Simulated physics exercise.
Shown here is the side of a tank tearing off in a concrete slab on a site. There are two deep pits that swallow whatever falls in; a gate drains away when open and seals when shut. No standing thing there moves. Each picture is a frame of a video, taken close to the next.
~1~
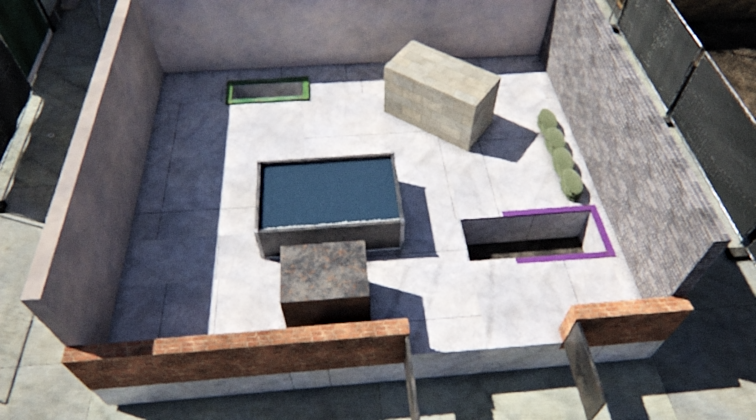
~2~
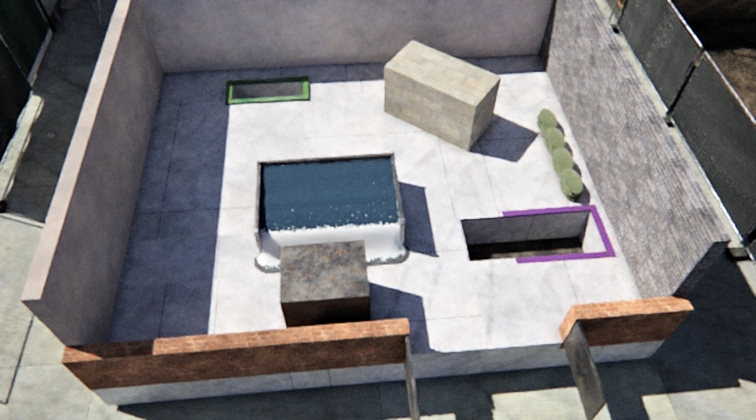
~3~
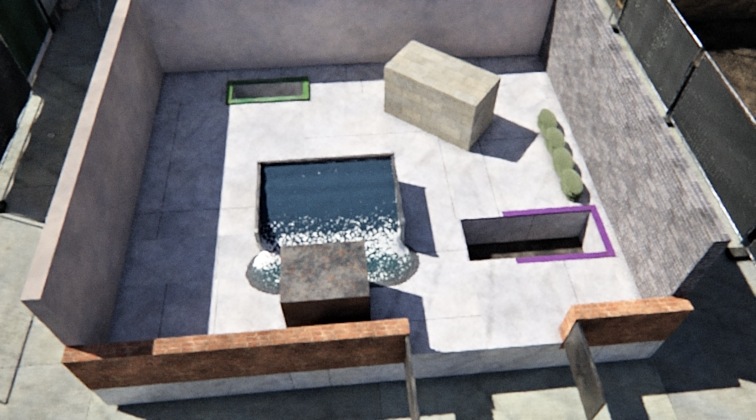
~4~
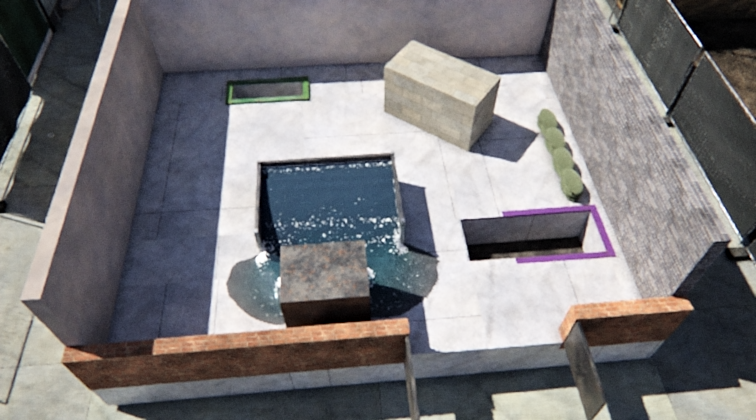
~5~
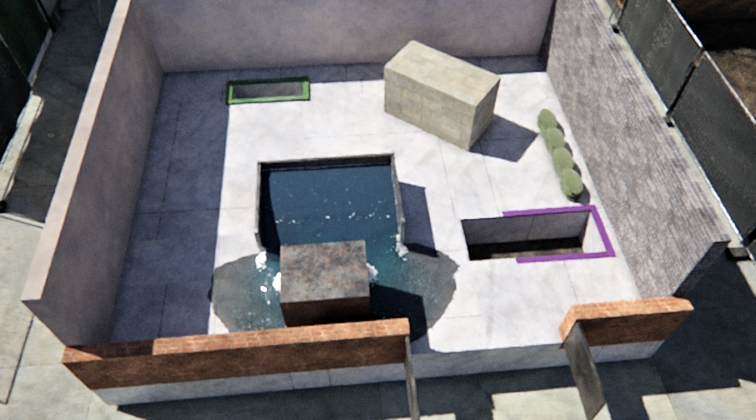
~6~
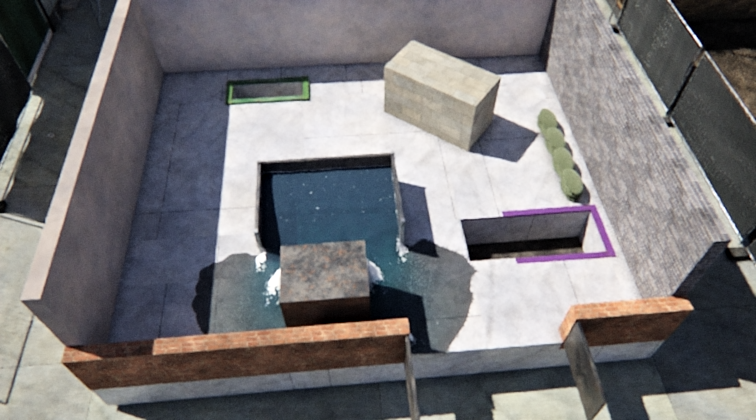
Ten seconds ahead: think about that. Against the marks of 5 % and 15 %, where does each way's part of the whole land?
The gate lands above 15 %; the purple pit lands between 5 and 15 %; the green pit lands below 5 %.
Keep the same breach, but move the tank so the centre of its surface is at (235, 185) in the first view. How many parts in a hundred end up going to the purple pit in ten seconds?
I'd put the purple pit at 20 % of the whole.
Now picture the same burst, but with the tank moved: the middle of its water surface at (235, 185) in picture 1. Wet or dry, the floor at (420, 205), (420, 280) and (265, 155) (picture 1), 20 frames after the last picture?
Spot one wetted, spot two wetted, spot three unwetted.
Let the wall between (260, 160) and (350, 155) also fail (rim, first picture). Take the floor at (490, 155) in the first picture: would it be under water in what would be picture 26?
Bottom line - puddle-free.
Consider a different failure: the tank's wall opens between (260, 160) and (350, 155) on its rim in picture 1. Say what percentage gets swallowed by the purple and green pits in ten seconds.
Lab note - share by pit: Purple 4 %, green 30 %.
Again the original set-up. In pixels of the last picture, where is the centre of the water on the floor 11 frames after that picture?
(309, 268).
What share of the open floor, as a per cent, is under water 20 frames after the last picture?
35 %, roughly.
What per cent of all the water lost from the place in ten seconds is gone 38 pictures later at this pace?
Estimate: Some 75 %.
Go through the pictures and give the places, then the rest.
The first picture shows still water in the tank at (328, 194).
In the second picture, water pours out at (332, 243) and has run to (258, 259).
In the third picture, water pours out at (332, 244) and has run to (253, 278).
In the fourth picture, water pours out at (332, 245) and has run to (234, 289).
In the fifth picture, water pours out at (332, 245) and has run to (446, 295).
In the sixth picture, the front is at a hidden place, out from the gap at (332, 245).
A moment on, water covers 15 % of the floor; the gate 4 %, the purple pit 0 %, the green pit 0 %.
Next, water covers 25 % of the floor; the gate 13 %, the purple pit 1 %, the green pit 0 %.
Then, water covers 35 % of the floor; the gate 21 %, the purple pit 2 %, the green pit 0 %.
Later, water covers 50 % of the floor; the gate 28 %, the purple pit 5 %, the green pit 0 %.
In the end, water covers 65 % of the floor; the gate 34 %, the purple pit 9 %, the green pit 1 %.
